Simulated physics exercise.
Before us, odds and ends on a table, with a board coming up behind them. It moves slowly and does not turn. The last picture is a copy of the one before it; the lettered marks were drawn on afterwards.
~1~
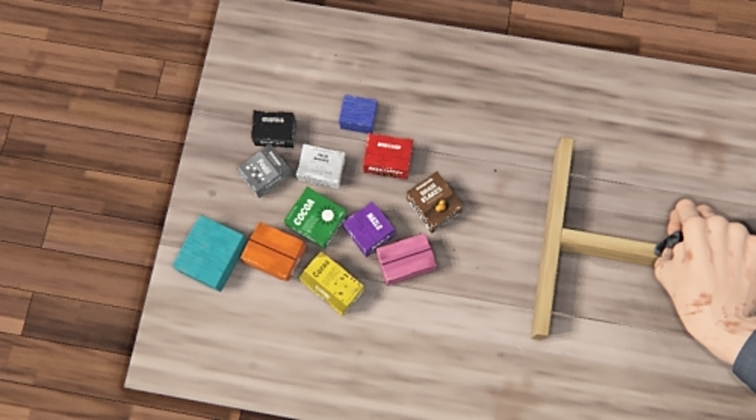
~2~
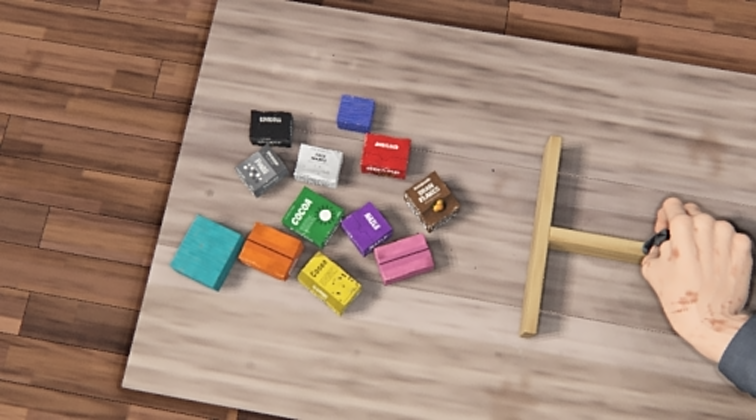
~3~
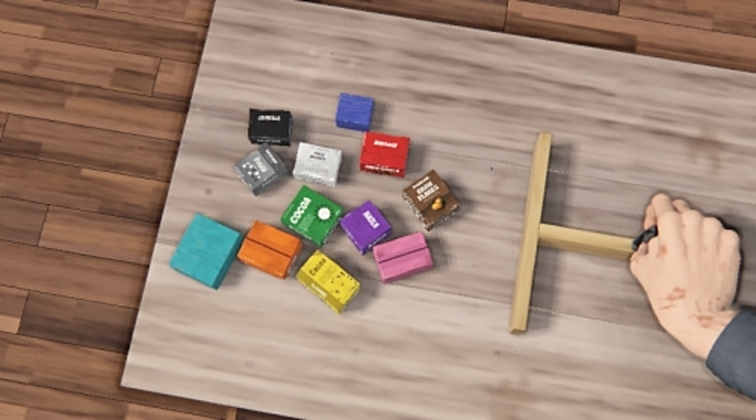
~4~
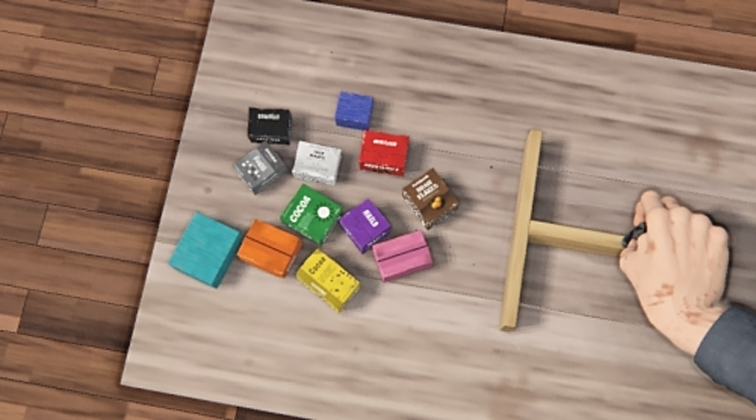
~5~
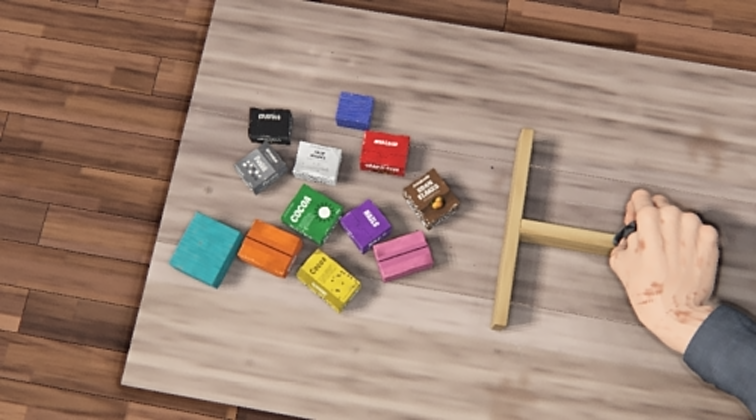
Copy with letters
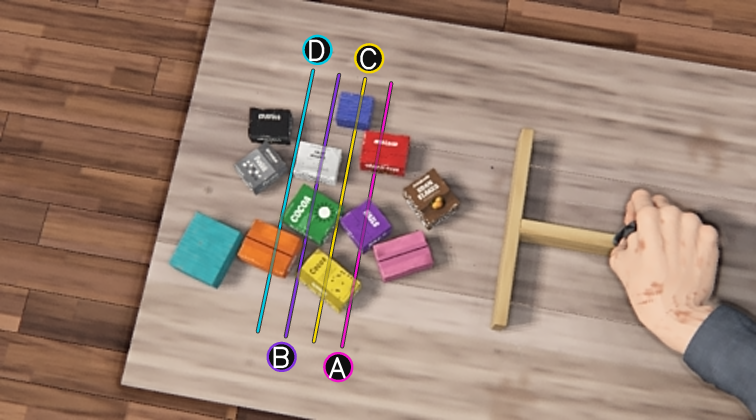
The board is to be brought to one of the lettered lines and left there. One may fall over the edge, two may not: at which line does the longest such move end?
D.
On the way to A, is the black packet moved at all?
No.
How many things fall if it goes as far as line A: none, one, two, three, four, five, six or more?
The count is none.
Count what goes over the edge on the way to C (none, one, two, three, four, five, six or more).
The count is none.
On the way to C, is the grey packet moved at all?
Yes.
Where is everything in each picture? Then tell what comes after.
In the first frame, turquoise block (210, 253); grey packet (264, 171); green packet (316, 218).
In the second frame, board (544, 232); blue block (356, 115).
In the third frame, board (534, 228); black packet (271, 128).
In the fourth frame, board (524, 225); yellow packet (329, 281).
In the fifth frame, board (515, 224); white box (318, 164); pink box (403, 257); red packet (385, 153).
On the marked copy, A at (368, 210); B at (314, 200); C at (341, 205); D at (287, 196).
Following D. Soon after the start, board (431, 210); red packet (377, 148); pink box (385, 257).
Later, board (349, 196); grey packet (238, 159); green packet (257, 195).
In the end, board (288, 185); grey packet (181, 151); turquoise block (162, 245); none fallen.
As for the rest, A is within the limit but short; B is within the limit but short; C is within the limit but short.
